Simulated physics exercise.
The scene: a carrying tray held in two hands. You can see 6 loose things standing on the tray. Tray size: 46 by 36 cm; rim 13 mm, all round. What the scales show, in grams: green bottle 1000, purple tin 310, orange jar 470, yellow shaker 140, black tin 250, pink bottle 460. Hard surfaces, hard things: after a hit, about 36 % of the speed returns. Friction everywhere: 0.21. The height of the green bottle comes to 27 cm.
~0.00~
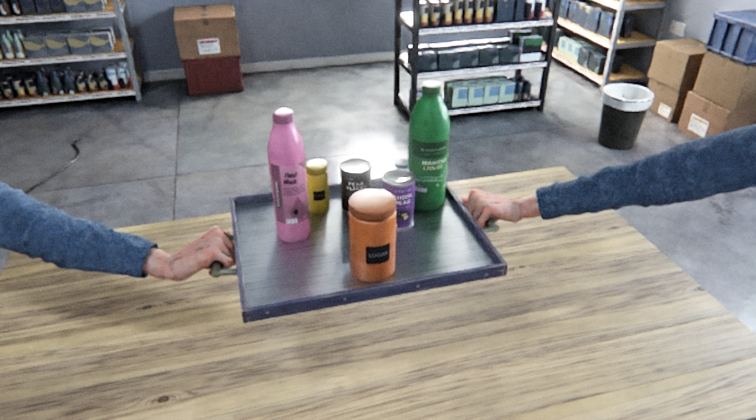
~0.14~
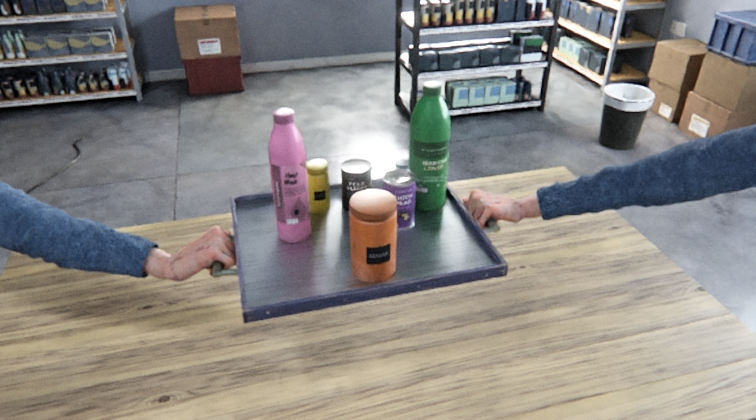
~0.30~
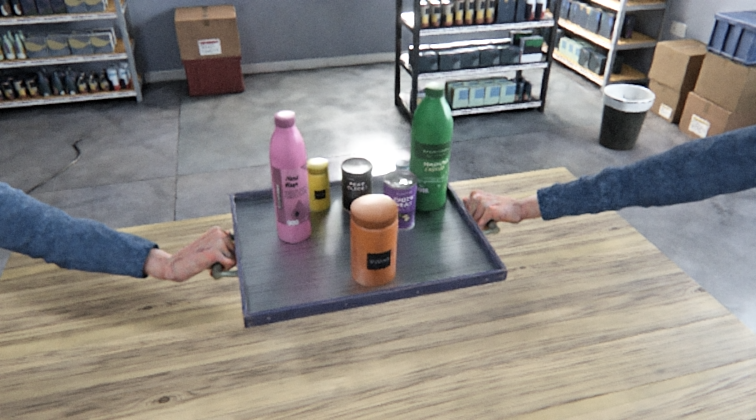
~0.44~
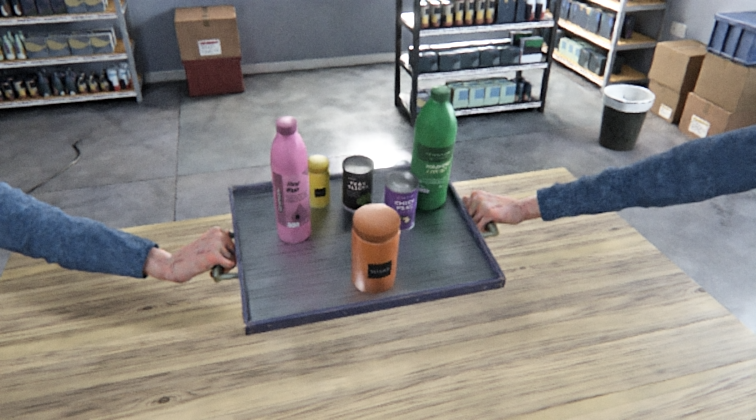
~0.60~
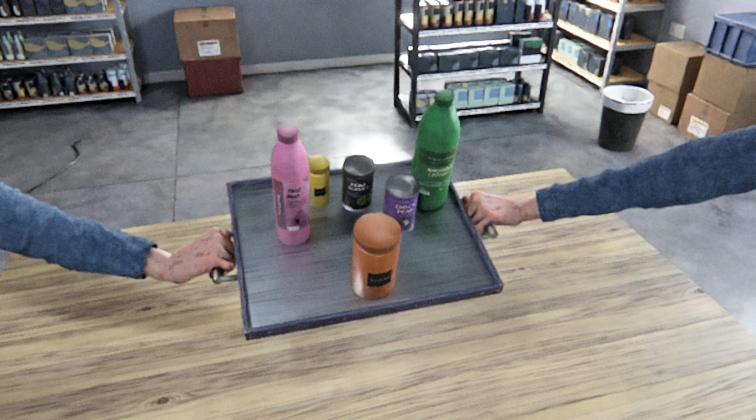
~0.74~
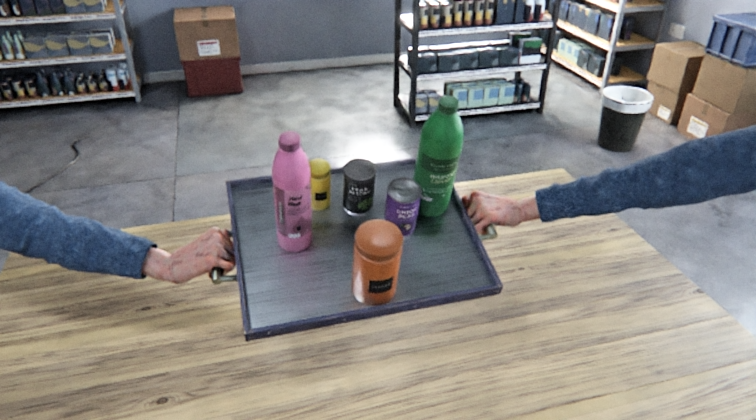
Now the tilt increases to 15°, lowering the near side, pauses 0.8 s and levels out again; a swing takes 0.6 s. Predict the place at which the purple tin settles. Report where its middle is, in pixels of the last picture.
The purple tin settles at roughly (425, 248).
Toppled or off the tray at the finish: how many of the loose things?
So, 2 in all.
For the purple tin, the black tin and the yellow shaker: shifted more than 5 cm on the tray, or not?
Here is how it goes: The purple tin moves off; next, the black tin moves off; last, the yellow shaker moves off.
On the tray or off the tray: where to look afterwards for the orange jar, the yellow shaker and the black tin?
When everything stops, the orange jar is still in bounds, the yellow shaker is still in bounds, and the black tin is still in bounds.
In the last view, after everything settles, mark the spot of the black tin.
Around (381, 231).
Around 1.14 s, tray at 15°, near edge down; purple tin shifted 11 cm near (416, 245); green bottle shifted 14 cm; pink bottle shifted 13 cm.
Around 1.44 s, tray at 15°, near edge down; pink bottle now off the tray; purple tin tipped 12° against what carries it near (427, 271); green bottle tipped 20° against what carries it.
Around 1.74 s, tray at 10°, near edge down; green bottle now off the tray; purple tin shifted 17 cm near (426, 263); yellow shaker tipped 17° against what carries it.
Finally (2.6 s), off the tray, green bottle and pink bottle; not toppled but over 5 cm from the start, purple tin, yellow shaker and black tin; orange jar still in place (within 5 cm). Final places as that camera would see them, purple tin near (425, 248).
